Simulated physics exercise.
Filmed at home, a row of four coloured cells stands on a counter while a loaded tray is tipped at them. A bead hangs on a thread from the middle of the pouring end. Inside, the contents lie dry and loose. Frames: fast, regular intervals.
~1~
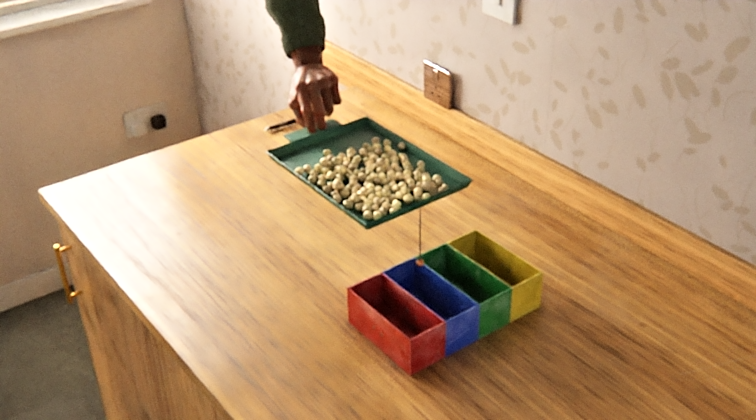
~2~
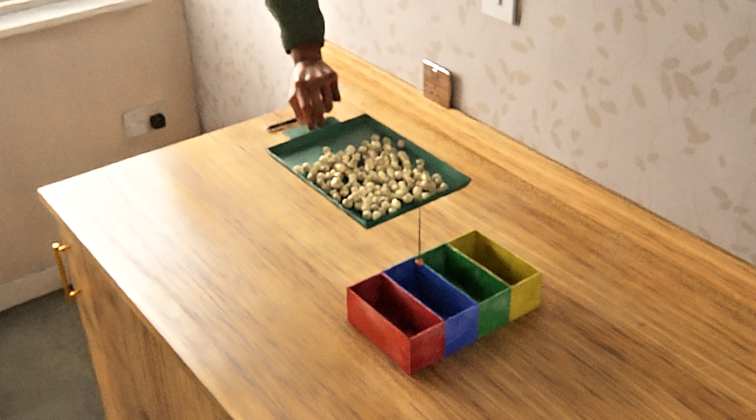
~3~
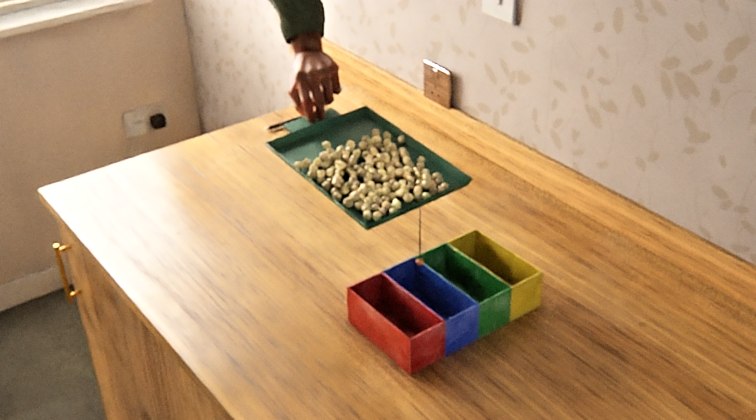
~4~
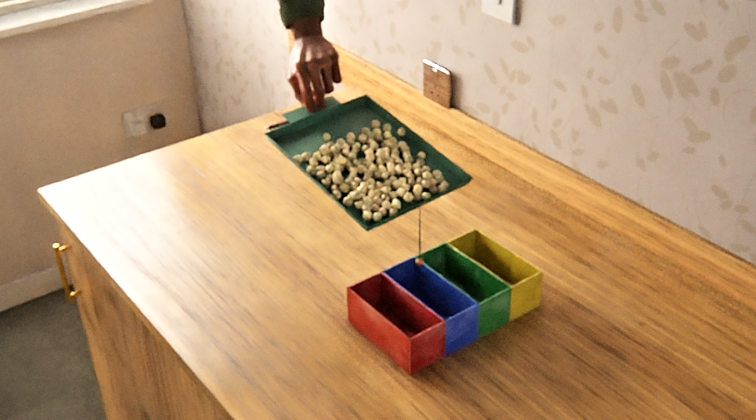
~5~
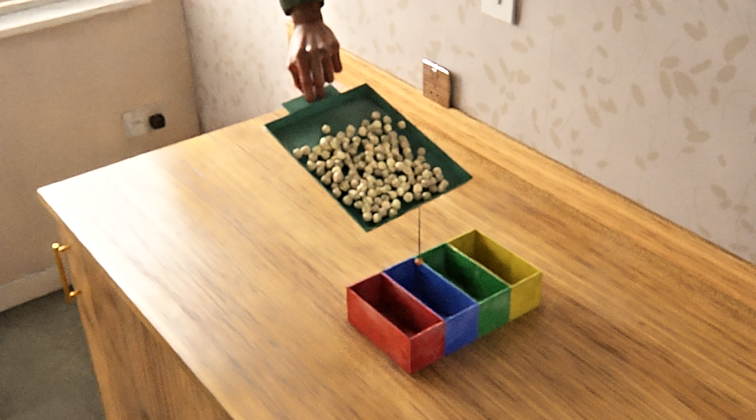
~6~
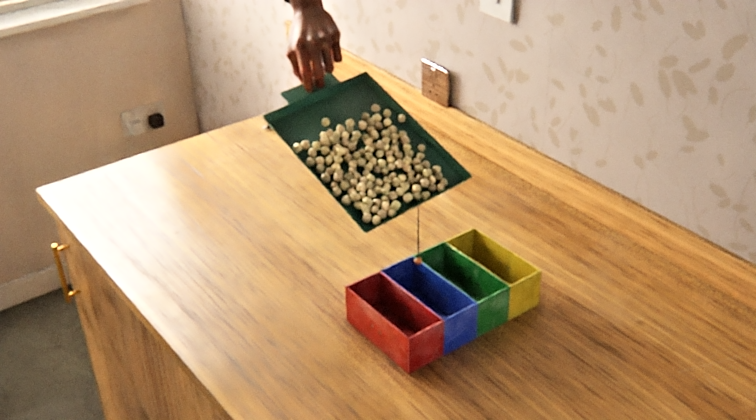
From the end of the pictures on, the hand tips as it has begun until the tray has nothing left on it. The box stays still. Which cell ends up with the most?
The red cell.
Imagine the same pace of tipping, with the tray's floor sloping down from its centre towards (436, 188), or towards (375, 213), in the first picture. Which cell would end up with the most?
Try 1 - that yellow cell / try 2 - that red cell.
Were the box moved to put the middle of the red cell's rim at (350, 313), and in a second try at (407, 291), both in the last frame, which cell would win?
Blue, then the cell in red.
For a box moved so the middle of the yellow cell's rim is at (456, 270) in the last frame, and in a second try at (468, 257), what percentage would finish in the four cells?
You'd get 100 per cent first and 90 per cent second.
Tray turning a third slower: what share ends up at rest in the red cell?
About 40 per cent.
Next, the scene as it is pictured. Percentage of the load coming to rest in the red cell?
Some 40 per cent.
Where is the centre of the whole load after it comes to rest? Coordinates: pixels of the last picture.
Somewhere around (409, 336) in the last picture.
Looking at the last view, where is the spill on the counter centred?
Estimate: Around (337, 385).
Just after the last frame, tray tipped steeply; roughly two thirds on the tray; about a tenth in the red cell; just a few in the blue cell; roughly a quarter falling or outside the box.
A moment on, tray tipped past a quarter turn; roughly half in the red cell; roughly a quarter in the blue cell; about a tenth in the green cell; just a few in the yellow cell; roughly a quarter falling or outside the box.
Further on, tray tipped past a quarter turn; roughly half in the red cell; roughly a quarter in the blue cell; about a tenth in the green cell; just a few in the yellow cell; roughly a quarter falling or outside the box.
When it is over, tray tipped past a quarter turn; roughly half in the red cell; roughly a quarter in the blue cell; about a tenth in the green cell; just a few in the yellow cell; roughly a quarter outside the box.
